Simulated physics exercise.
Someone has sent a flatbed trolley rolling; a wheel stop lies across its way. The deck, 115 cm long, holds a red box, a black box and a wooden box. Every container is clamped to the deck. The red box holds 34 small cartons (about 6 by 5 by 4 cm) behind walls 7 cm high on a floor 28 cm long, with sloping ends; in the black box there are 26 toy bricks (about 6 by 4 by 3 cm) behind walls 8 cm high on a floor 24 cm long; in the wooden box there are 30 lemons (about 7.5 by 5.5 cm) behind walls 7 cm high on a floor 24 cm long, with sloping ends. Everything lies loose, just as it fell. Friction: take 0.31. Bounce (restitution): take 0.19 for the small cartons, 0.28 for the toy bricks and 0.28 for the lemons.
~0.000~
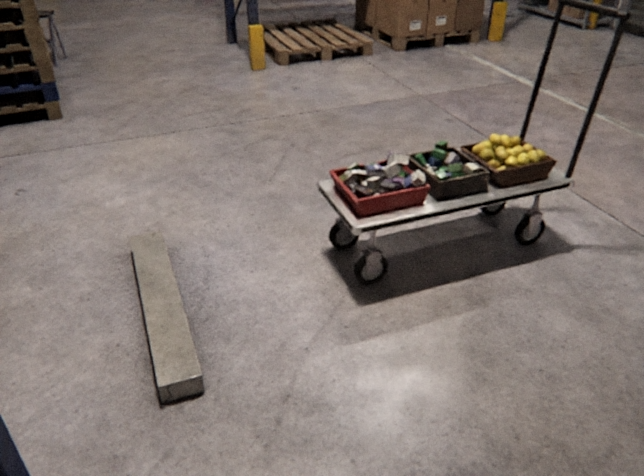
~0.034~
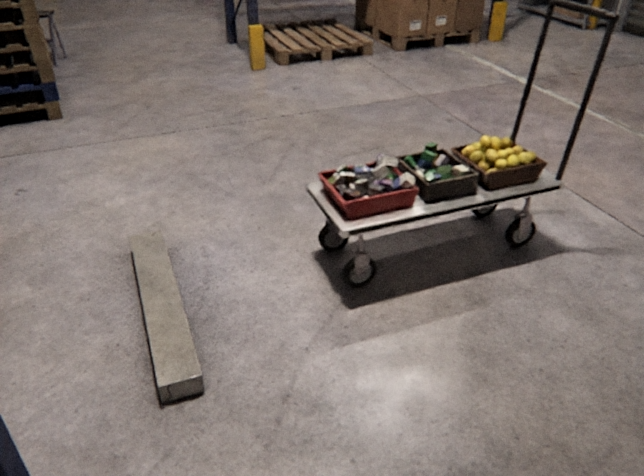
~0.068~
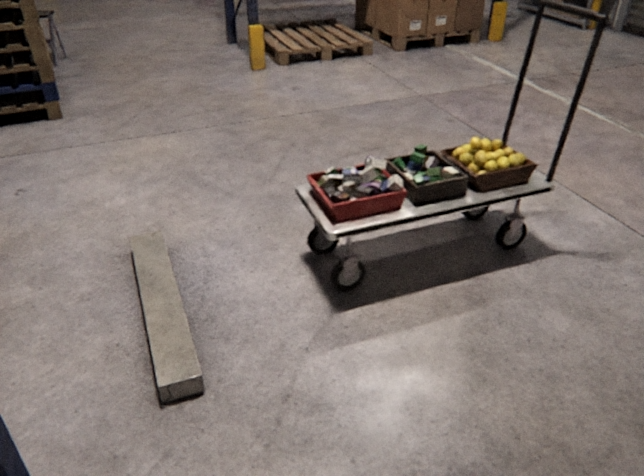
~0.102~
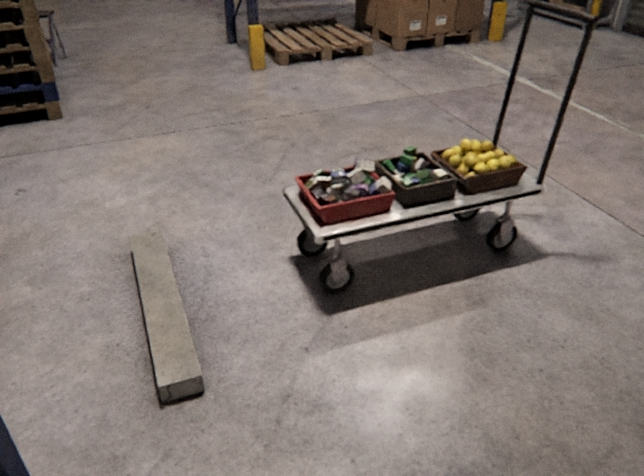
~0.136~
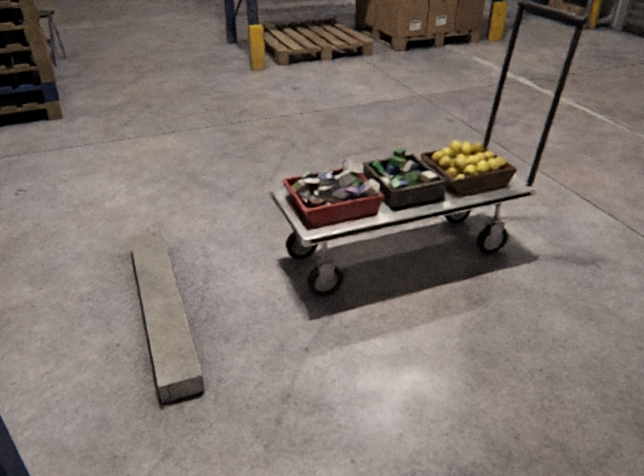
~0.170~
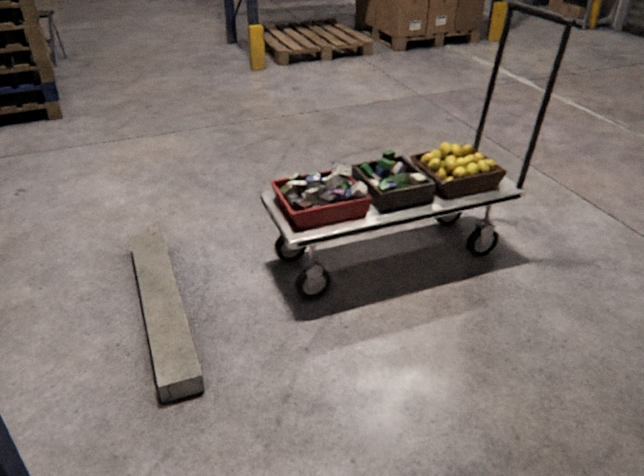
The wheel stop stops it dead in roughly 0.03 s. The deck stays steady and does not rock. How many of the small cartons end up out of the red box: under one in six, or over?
Under one in six.
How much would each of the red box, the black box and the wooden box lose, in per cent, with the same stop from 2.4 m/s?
Then the red box sheds 30 per cent of its load, the black box 0 per cent, and the wooden box 40 per cent.
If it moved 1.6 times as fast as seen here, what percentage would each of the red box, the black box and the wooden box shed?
Red box 30, black box 20, wooden box 40 per cent.
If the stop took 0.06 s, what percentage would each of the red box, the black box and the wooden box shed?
You'd end up with red box at 10 %, black box at 0 % and wooden box at 20 %.
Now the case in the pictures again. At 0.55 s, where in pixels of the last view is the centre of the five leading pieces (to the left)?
Somewhere near pixel (175, 220) of the last view.
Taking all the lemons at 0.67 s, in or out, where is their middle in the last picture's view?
Close to (351, 189).
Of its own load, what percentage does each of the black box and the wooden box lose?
Load lost - black box: 10 %; wooden box: 15 %.
After 0.45 s, contact.
After 0.55 s, red box 34 in, 0 out, black box 26 in, 0 out and wooden box 30 in, 0 out.
After 0.67 s, red box 32 in, 2 out, black box 24 in, 2 out and wooden box 28 in, 2 out.
After 0.90 s, red box 32 in, 2 out, black box 24 in, 2 out and wooden box 26 in, 4 out.
When it is over (at 1.40 s), red box 32 in, 2 out, black box 24 in, 2 out and wooden box 26 in, 4 out. Asked share, 2 of 34, 6 per cent.
